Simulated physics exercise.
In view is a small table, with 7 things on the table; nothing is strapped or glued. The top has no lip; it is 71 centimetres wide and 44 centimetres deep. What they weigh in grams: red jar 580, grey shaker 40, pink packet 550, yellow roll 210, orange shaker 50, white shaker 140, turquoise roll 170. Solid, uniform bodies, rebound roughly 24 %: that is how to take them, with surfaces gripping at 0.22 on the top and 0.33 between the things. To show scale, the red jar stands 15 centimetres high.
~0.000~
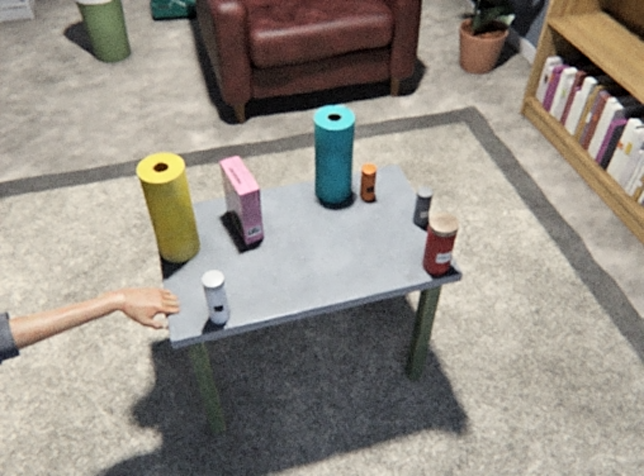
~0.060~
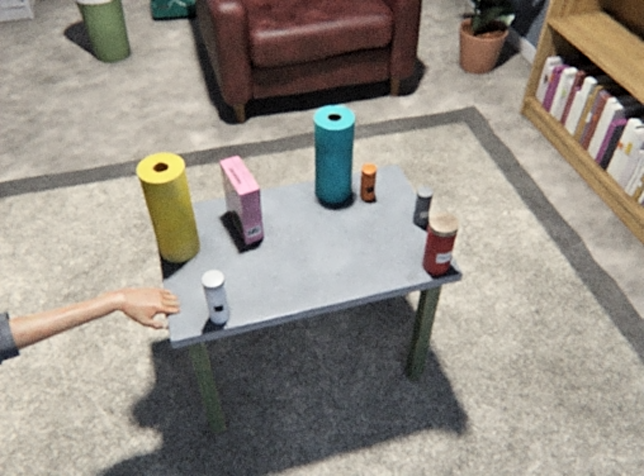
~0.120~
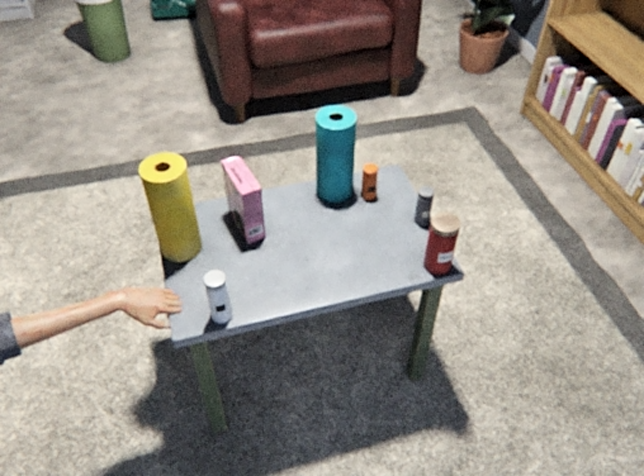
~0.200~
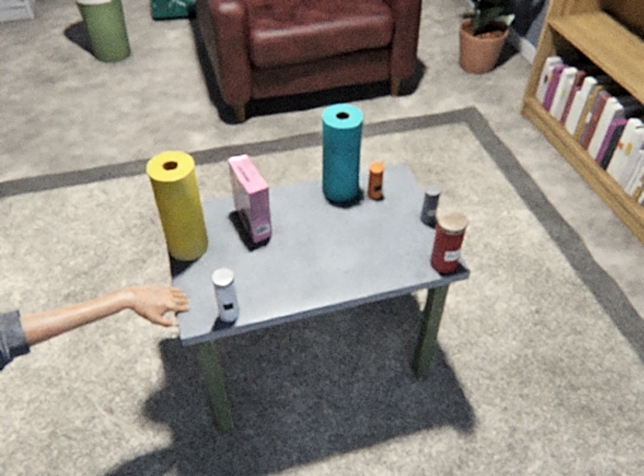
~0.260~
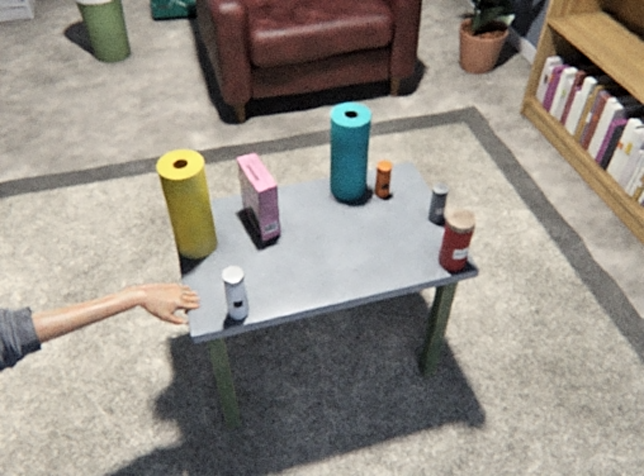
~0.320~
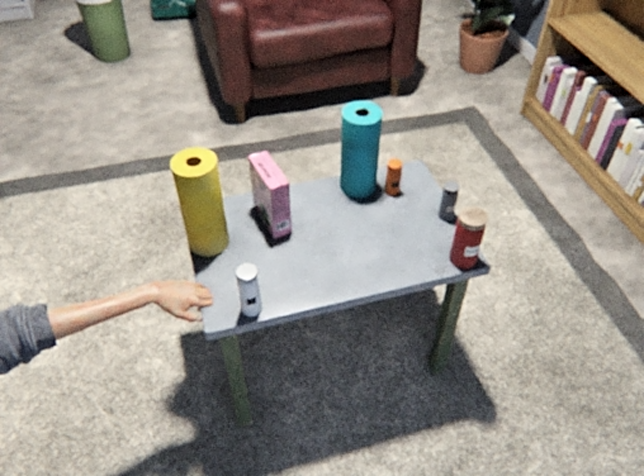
The clip opens on a small grey table holding seven upright items, including yellow and turquoise rolls, a pink packet and a red jar, with a hand at its left edge. After barely moving at first, the table slides slightly right with the hand, its items riding along upright.
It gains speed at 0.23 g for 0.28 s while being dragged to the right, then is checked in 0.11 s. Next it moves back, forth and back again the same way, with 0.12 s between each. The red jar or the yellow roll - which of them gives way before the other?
The former one.
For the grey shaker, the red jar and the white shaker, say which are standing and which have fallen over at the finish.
Here's how it ends: The grey shaker comes down, the red jar comes down, and the white shaker never goes down.
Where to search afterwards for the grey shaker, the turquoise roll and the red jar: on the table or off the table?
Outcome: The grey shaker departs its support; the turquoise roll remains on its support; the red jar departs its support.
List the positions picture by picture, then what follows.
Red jar (440, 244); yellow roll (171, 210), in the first frame.
Orange shaker (368, 182); white shaker (217, 298), in the second frame.
Turquoise roll (335, 156); grey shaker (424, 207), in the third frame.
Table along by 2 cm; pink packet (250, 199); orange shaker (376, 181), in the fourth frame.
Table along by 5 cm; white shaker (236, 293); turquoise roll (350, 153), in the fifth frame.
Table along by 8 cm; red jar (468, 238); yellow roll (202, 204), in the sixth frame.
By 0.62 s, table along by 12 cm; grey shaker now off the table; red jar tilted 4° near (504, 230); yellow roll 5 cm from its spot near (242, 197).
By 0.92 s, table along by 1 cm; red jar now off the table; yellow roll 8 cm from its spot near (205, 204); orange shaker 8 cm from its spot.
By 1.32 s, table along by 6 cm; yellow roll 3 cm from its spot near (208, 203); orange shaker 3 cm from its spot; white shaker 3 cm from its spot.
By 1.82 s, table along by 7 cm; yellow roll 8 cm from its spot near (233, 198); orange shaker 9 cm from its spot; white shaker 9 cm from its spot.
When it is over (2.7 s), off the table, red jar and grey shaker; not toppled but over 5 cm from the start, orange shaker and white shaker; the other 3 within 5 cm of the start. End places, in pixels of the last picture, red jar near (480, 352), yellow roll near (191, 206). Red jar went at 0.66 s; yellow roll was never lost.
